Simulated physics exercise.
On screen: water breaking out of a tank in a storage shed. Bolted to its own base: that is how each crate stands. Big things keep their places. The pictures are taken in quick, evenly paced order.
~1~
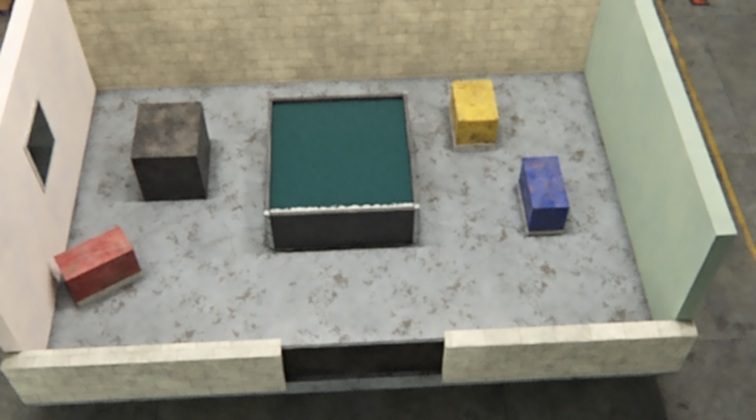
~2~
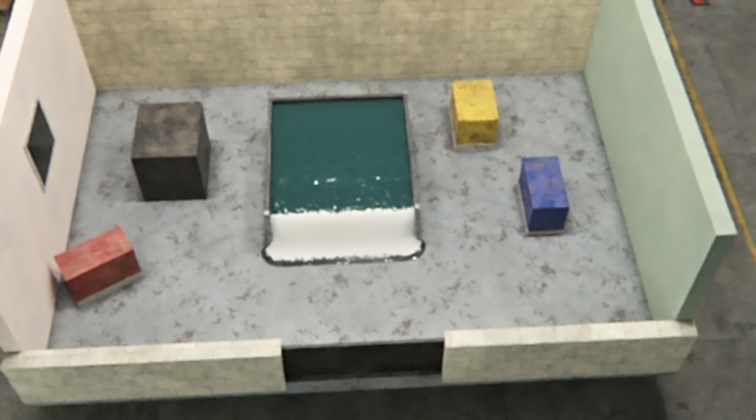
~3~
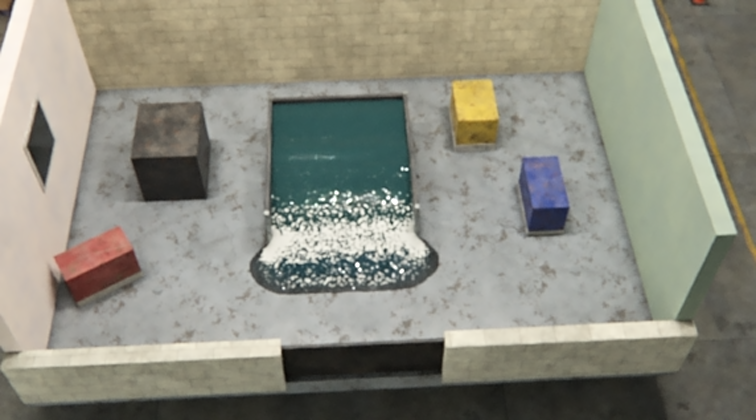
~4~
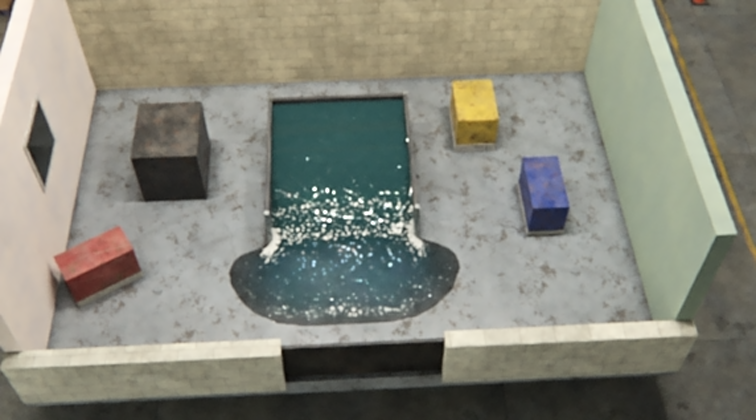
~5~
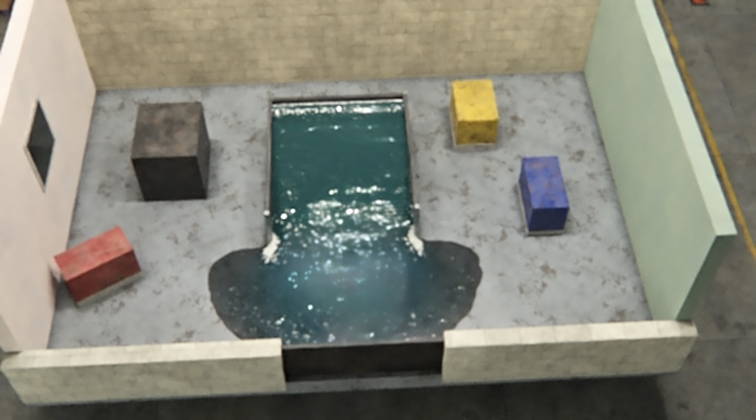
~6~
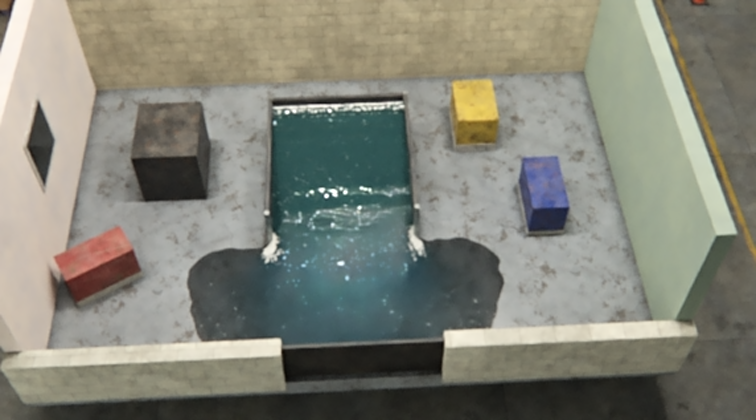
In a walled storage shed seen from above, still water fills an open tank among black, red, yellow and blue crates. Water pours from the tank's near side in a white, foaming sheet, then spreads left and right across the floor in a dark pool reaching the front wall, while the crates stay put.
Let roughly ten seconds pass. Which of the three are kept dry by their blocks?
The red crate will be left wet; the blue crate will be left wet; the yellow crate will be left dry.
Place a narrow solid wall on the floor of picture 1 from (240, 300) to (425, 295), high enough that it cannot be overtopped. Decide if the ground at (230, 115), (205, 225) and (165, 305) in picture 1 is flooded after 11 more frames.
Taking the three spots in order: Spared, soaked, soaked.
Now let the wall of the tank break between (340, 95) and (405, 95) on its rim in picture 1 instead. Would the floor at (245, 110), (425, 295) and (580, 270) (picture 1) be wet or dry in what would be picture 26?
In sequence: Inundated, untouched, inundated.
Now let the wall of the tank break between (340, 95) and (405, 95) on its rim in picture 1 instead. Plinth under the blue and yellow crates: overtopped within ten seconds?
The blue one is reached; the yellow one is reached.
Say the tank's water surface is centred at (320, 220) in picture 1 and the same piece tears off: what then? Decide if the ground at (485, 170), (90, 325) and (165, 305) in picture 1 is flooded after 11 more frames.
Untouched, submerged, submerged.
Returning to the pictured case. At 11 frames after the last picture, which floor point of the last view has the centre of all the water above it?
Near (345, 277).
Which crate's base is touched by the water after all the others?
The yellow one.
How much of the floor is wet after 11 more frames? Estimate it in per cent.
Estimated share: Around 35 %.
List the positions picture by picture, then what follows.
The first frame shows still water in the open tank at (340, 154).
In the second frame, the front is at (266, 251), out from the gap at (343, 234).
In the third frame, water pours out at (343, 235) and has run to (257, 271).
In the fourth frame, the front is at (443, 291), out from the gap at (343, 236).
In the fifth frame, the front is at (447, 327), out from the gap at (344, 236).
In the sixth frame, the front is at a hidden place, out from the gap at (344, 237).
A moment on, water covers 25 % of the floor; the red crate not reached, the blue crate not reached, the yellow crate not reached.
Next, water covers 35 % of the floor; the red crate water round its plinth, the blue crate not reached, the yellow crate not reached.
Then, water covers 60 % of the floor; the red crate water round its plinth, the blue crate water round its plinth, the yellow crate not reached.
Later, water covers 90 % of the floor; the red crate water round its plinth, the blue crate water round its plinth, the yellow crate water round its plinth.
In the end, water covers 100 % of the floor; the red crate was topped, the blue crate was topped, the yellow crate stayed above the water.
